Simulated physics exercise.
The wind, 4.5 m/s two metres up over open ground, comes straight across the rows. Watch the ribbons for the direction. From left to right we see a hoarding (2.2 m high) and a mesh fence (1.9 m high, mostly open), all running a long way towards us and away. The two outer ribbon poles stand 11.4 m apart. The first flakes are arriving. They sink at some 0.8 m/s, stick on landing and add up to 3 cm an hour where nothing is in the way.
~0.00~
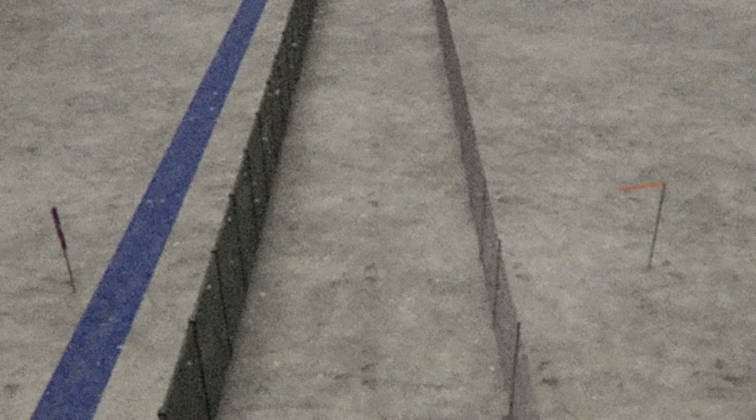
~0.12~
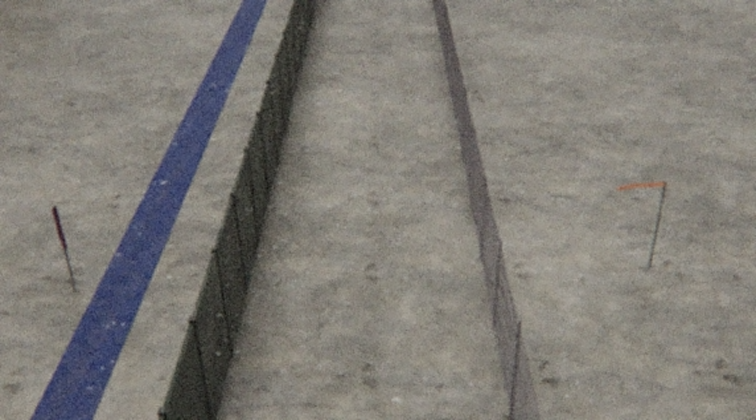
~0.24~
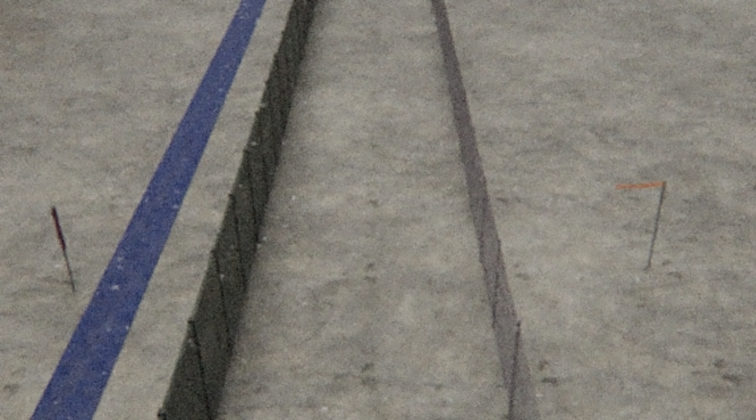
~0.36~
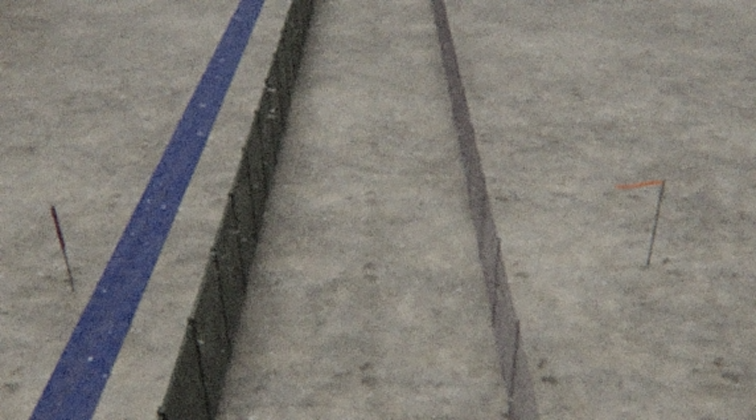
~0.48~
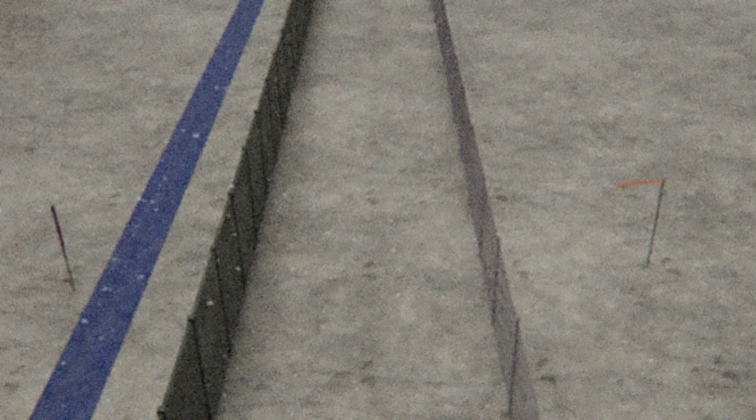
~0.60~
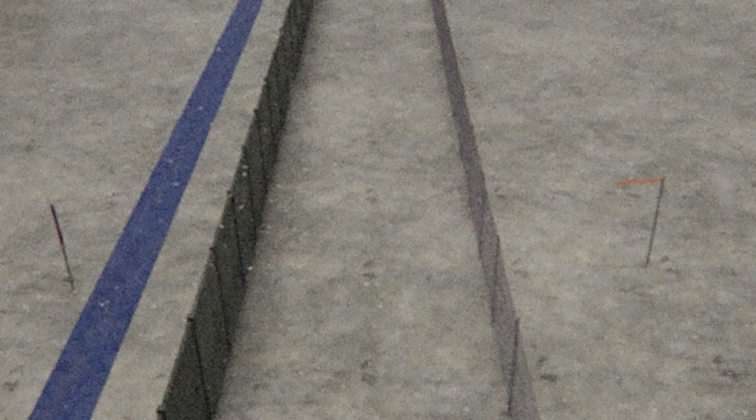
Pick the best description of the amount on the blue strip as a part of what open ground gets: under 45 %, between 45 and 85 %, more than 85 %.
The amount there is between 45 and 85 % of the open one.
In 10 minutes the blue strip collects 4 mm against 5 mm in the open.
In 30 minutes the blue strip collects 11 mm against 15 mm in the open.
In 60 minutes the blue strip collects 22 mm against 30 mm in the open, so the blue strip has 73 % of the open amount; the left half of it has 74 %, the right half 72 %.
